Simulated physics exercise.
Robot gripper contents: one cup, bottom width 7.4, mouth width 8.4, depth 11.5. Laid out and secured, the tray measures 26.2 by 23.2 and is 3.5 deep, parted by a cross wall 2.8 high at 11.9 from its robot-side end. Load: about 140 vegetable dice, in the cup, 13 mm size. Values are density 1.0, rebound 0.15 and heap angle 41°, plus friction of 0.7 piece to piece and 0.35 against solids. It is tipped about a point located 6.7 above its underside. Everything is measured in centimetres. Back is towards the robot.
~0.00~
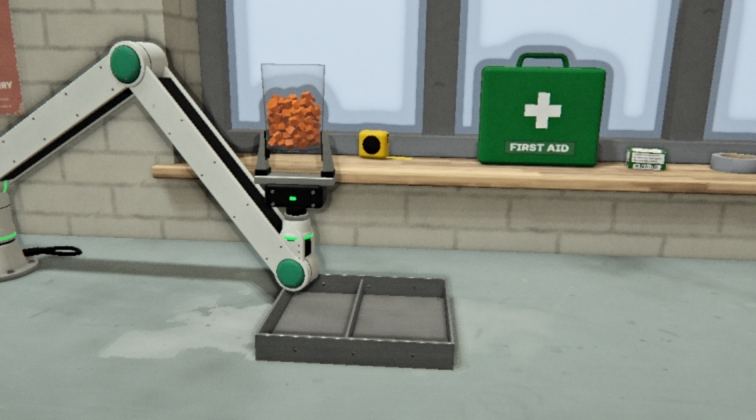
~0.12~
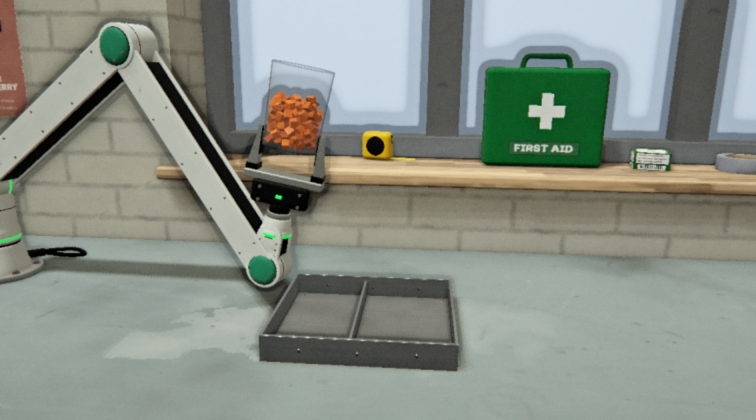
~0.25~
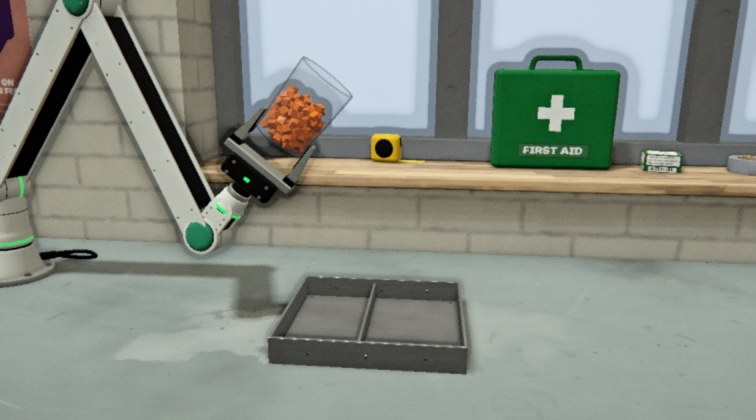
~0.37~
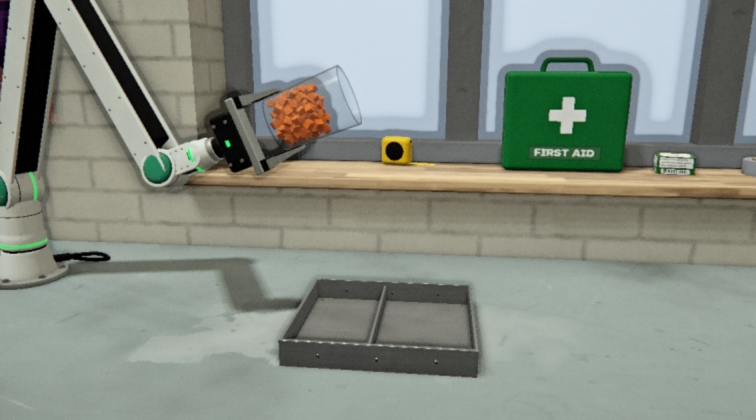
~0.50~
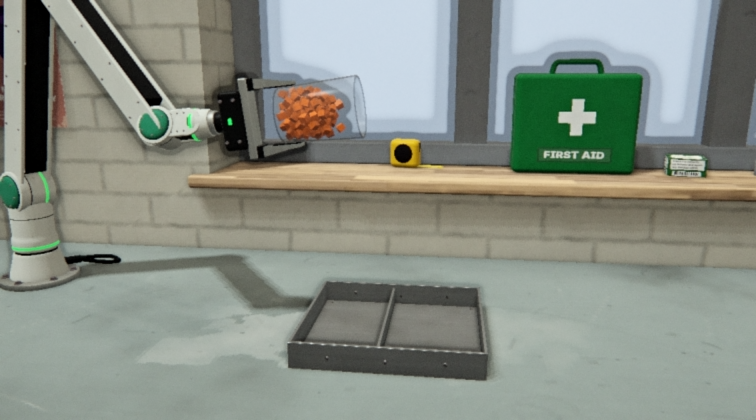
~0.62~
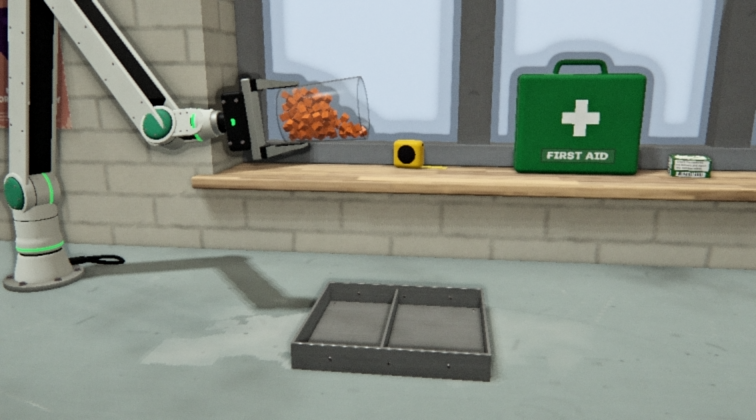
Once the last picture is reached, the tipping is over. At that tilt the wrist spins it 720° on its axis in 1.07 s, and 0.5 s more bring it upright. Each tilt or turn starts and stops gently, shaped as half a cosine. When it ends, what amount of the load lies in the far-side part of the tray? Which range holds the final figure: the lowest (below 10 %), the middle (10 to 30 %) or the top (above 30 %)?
It sits in the middle range, 10 to 30 %.
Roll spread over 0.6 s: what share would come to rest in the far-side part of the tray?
It would be near 10 per cent.
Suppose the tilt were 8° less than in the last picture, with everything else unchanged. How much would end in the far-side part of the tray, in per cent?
Then roughly 0 per cent.
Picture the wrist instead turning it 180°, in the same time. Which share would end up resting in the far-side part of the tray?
In that case you'd get close to 0 per cent.
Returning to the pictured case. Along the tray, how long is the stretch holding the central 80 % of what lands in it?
It spans something like 8 centimetres, give or take.
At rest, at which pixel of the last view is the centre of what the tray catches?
Centre point: Close to (423, 330).
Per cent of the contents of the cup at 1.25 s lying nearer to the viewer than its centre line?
40 per cent.
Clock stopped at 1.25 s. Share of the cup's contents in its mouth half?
Something near 25 in a hundred.
After 1.25 s, tipped 84°, highest piece 37 above the table; 134 in the cup, 2 in the far-side part, 3 in flight or on a rim.
After 1.88 s, tipped 58°, highest piece 35 above the table; 121 in the cup, 17 in the far-side part, 1 in flight or on a rim.
After 2.39 s, upright, highest piece 38 above the table; 120 in the cup, 19 in the far-side part.
After 3.09 s, upright, highest piece 38 above the table; 120 in the cup, 19 in the far-side part.
At rest, 120 in the cup, 19 in the far-side part. That is 14 % in the far-side part of the tray.
